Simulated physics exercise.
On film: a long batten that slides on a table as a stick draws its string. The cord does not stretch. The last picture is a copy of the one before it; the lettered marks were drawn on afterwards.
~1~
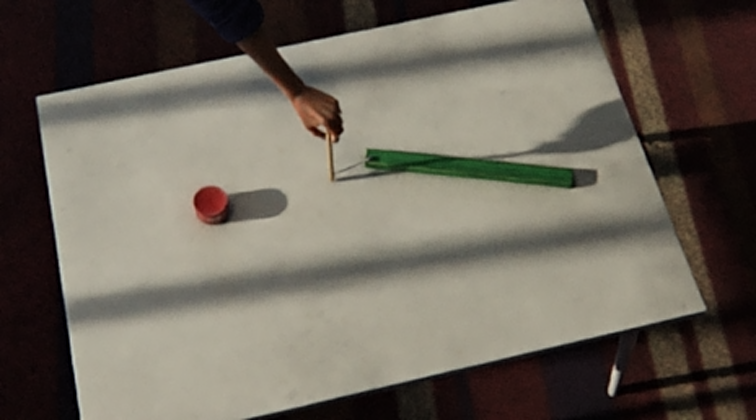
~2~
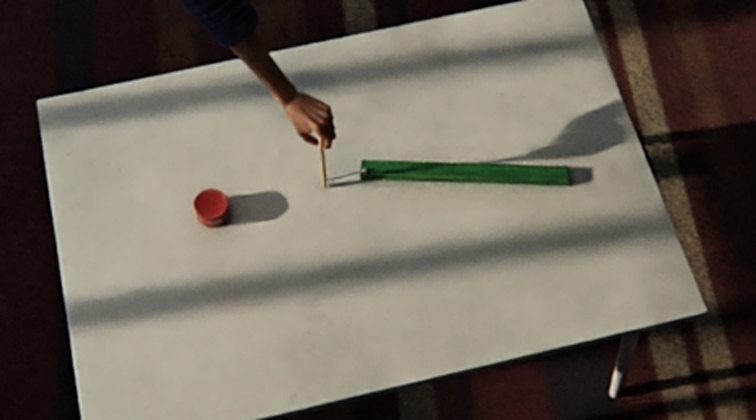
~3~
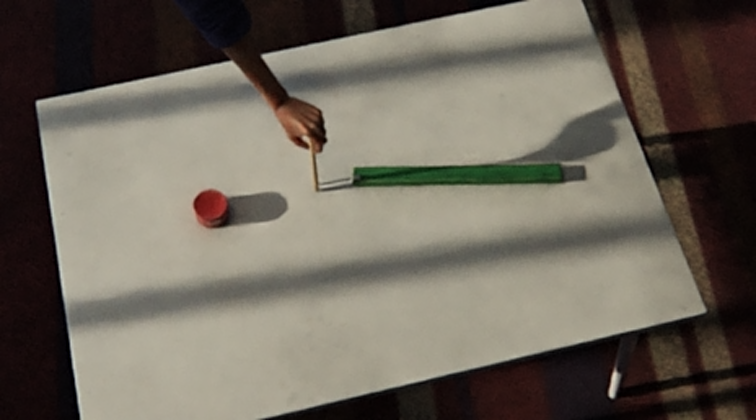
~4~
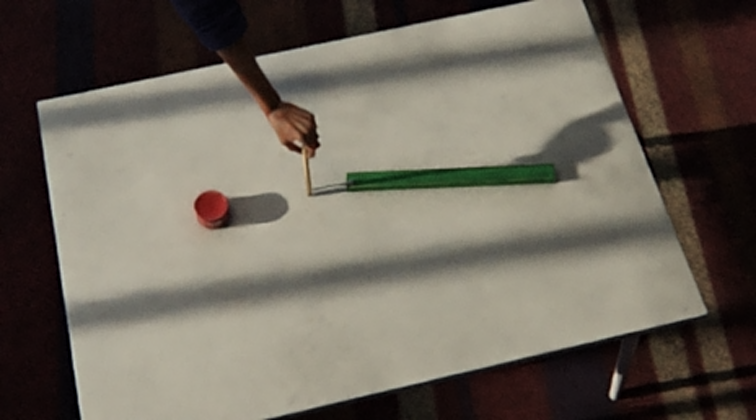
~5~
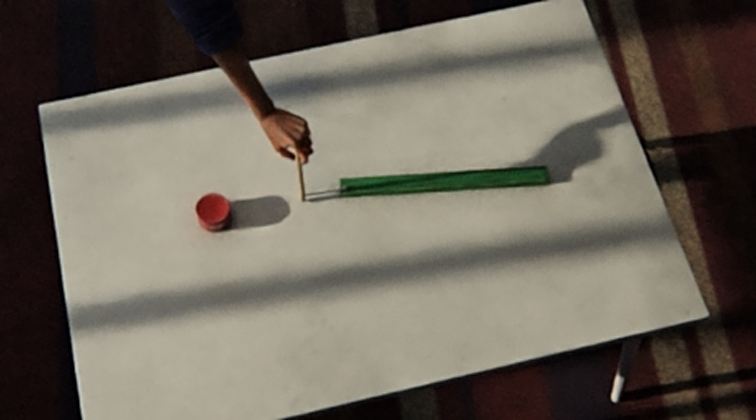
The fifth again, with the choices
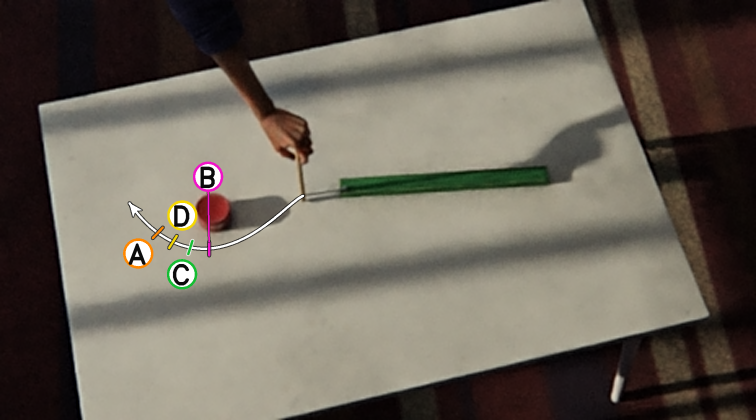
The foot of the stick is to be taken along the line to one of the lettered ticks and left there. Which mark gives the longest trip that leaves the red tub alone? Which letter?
Stop at C.
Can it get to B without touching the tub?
Yes.
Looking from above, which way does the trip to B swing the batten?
Anticlockwise.
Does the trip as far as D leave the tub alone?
No.
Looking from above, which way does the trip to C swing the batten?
Anticlockwise.
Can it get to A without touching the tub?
For that mark, no.
On the marked copy, A at (158, 233); B at (209, 248); C at (190, 248); D at (173, 242); the route from (303, 196) via (213, 248) to (129, 203).
With C. Early on, foot of the stick (268, 224), middle of the batten (407, 189).
Further on, foot of the stick (230, 245), middle of the batten (368, 202).
At the end, foot of the stick (190, 248), middle of the batten (331, 212); nothing has been touched.
As for the rest, A is too far, the tub has been hit; B is safe but short; D is too far, the tub has been hit.
